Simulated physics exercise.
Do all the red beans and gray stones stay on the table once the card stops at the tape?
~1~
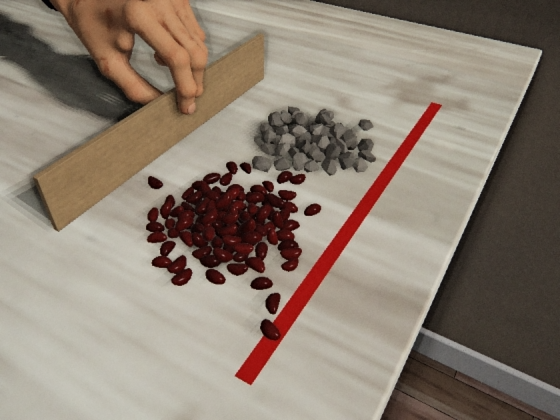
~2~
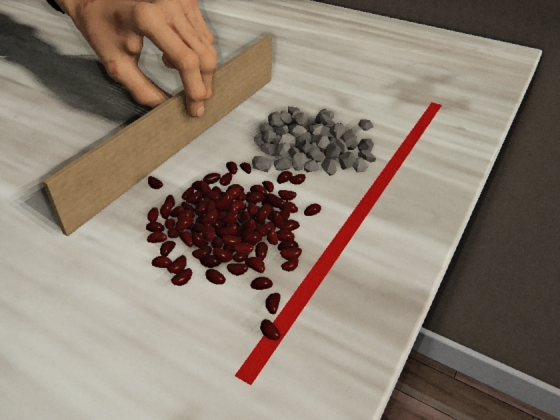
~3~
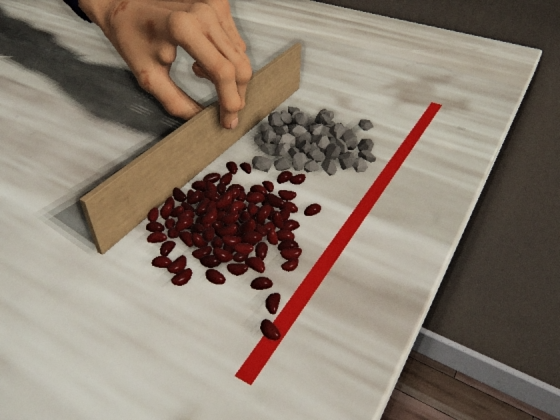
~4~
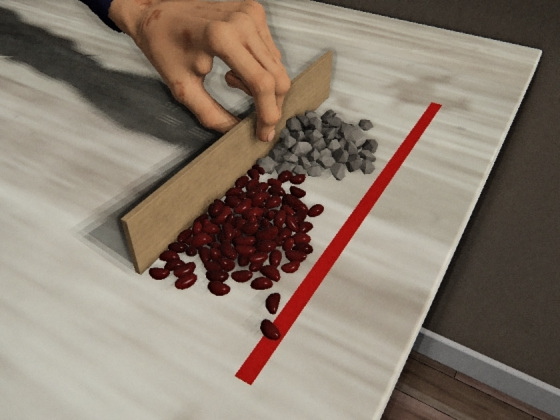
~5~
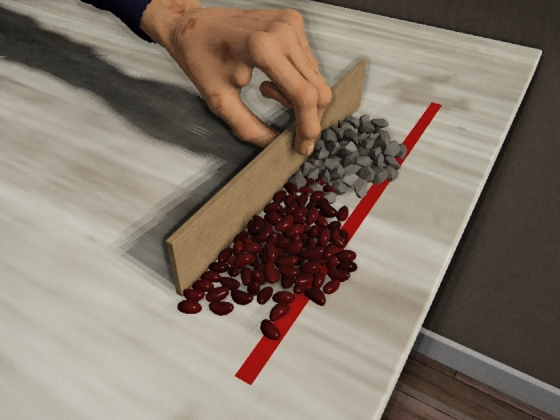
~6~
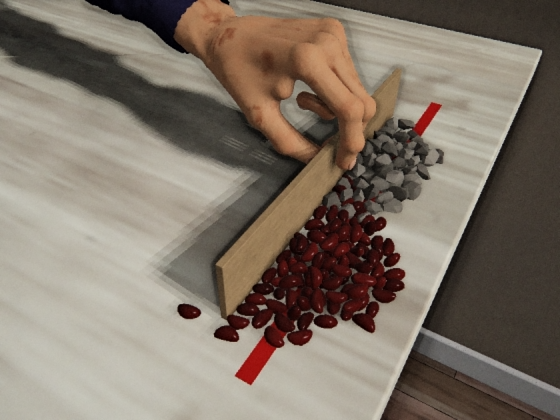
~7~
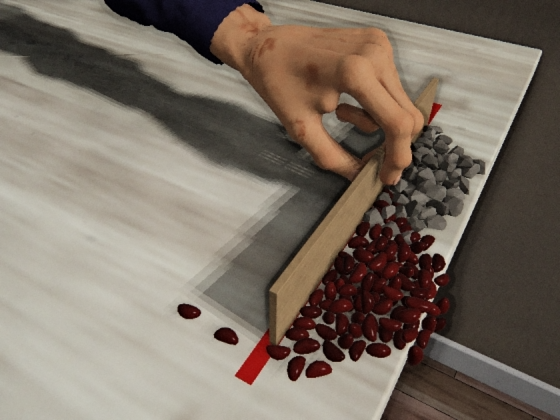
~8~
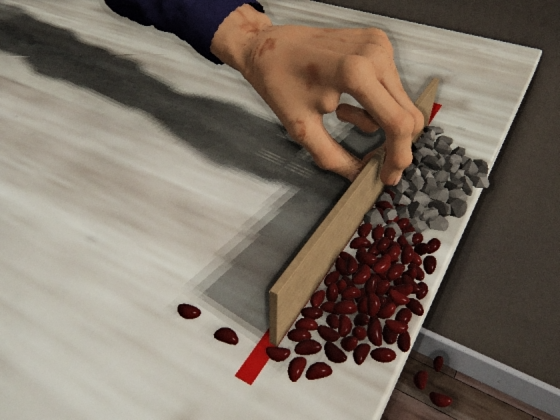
No, a few of the red beans drop off the edge toward the floor. The gray stones all stay on the table.
